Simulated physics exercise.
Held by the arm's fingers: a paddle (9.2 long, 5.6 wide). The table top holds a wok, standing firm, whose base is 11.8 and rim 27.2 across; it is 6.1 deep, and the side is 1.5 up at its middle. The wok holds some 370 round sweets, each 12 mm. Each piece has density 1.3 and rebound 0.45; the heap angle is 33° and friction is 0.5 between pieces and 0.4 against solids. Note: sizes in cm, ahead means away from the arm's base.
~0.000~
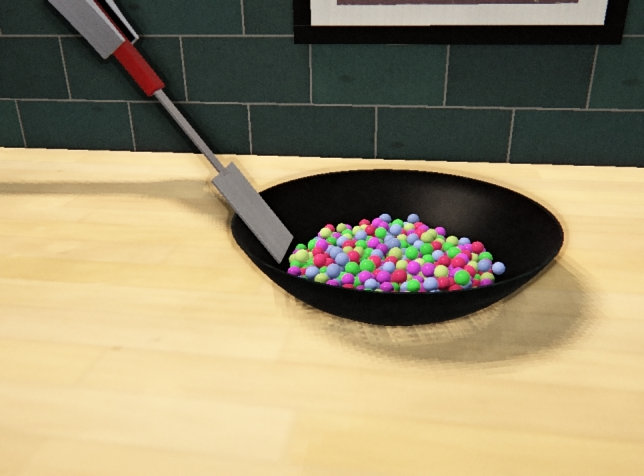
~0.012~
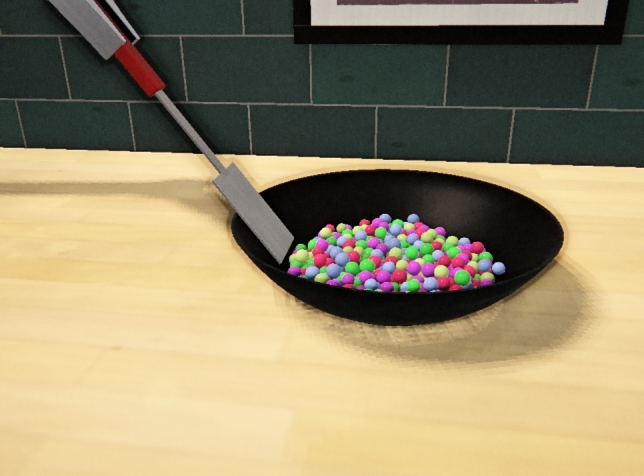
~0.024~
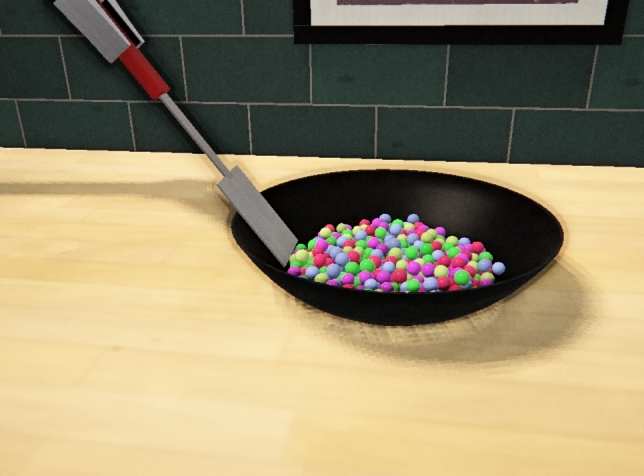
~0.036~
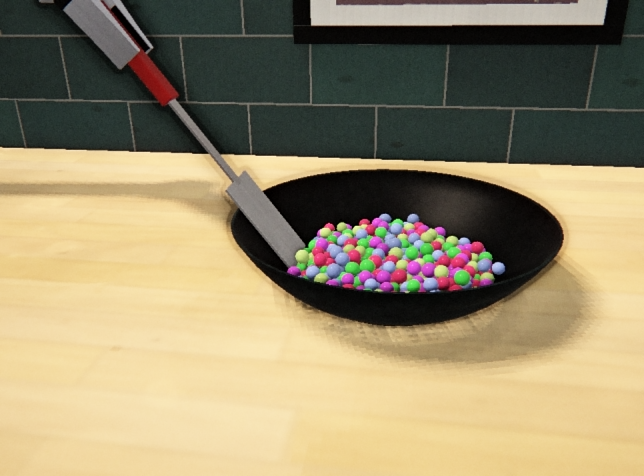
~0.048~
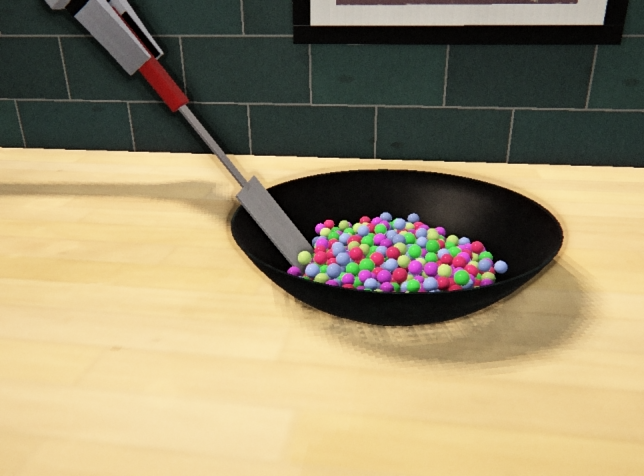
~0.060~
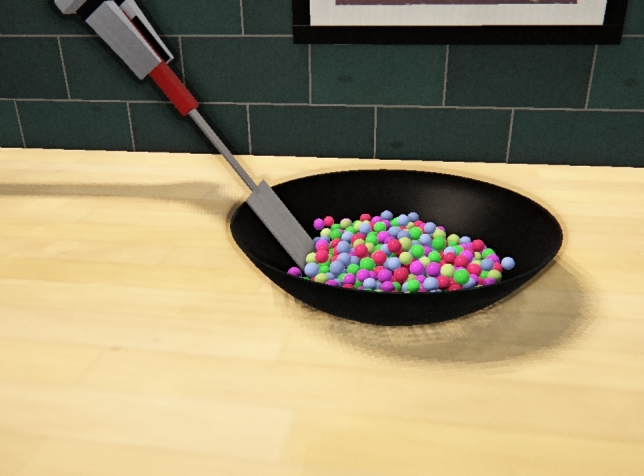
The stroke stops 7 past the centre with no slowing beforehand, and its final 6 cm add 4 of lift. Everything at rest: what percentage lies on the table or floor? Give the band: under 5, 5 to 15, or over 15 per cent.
Under 5 per cent.
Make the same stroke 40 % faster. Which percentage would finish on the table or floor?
Estimated share: Some 10 %.
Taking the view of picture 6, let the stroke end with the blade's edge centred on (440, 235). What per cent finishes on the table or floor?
The share ending on the table or floor is about 0 per cent.
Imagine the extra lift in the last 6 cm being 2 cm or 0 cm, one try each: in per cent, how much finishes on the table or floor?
0 and 0 per cent.
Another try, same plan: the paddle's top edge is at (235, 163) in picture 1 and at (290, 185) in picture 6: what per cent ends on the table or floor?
Around 15 per cent finishes there.
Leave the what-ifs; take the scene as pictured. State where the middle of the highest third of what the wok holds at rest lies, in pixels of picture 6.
(483, 255).
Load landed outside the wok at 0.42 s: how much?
Around 2 percent.
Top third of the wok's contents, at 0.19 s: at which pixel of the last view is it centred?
It is centred close to (461, 250).
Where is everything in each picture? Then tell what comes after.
Paddle top edge at (222, 171), sloping 53°; upper third of the load around (393, 258), from x 295 to 500, top at y 220; 371 in the wok, in the first frame.
Paddle top edge at (223, 171), sloping 53°; upper third of the load around (393, 258), from x 295 to 500, top at y 220, in the second frame.
Paddle top edge at (227, 174), sloping 53°; upper third of the load around (393, 258), from x 295 to 500, top at y 220, in the third frame.
Paddle top edge at (235, 180), sloping 53°; upper third of the load around (390, 257), from x 295 to 500, top at y 220, in the fourth frame.
Paddle top edge at (245, 185), sloping 53°; upper third of the load around (387, 254), from x 295 to 500, top at y 220, in the fifth frame.
Paddle top edge at (255, 189), sloping 53°; upper third of the load around (393, 252), from x 295 to 510, top at y 215; 371 in the wok, in the sixth frame.
After 0.13 s, sloping 53°, highest piece 6 above the table; 371 in the wok.
After 0.19 s, sloping 53°, highest piece 5 above the table; 371 in the wok.
After 0.42 s, sloping 53°, highest piece 7 above the table; 363 in the wok, 5 on the table or floor, 3 on the blade or in flight.
After 1.47 s, sloping 53°, highest piece 6 above the table; 363 in the wok, 8 on the table or floor.
At rest, 363 in the wok, 8 on the table or floor. That is 2 % on the table or floor.
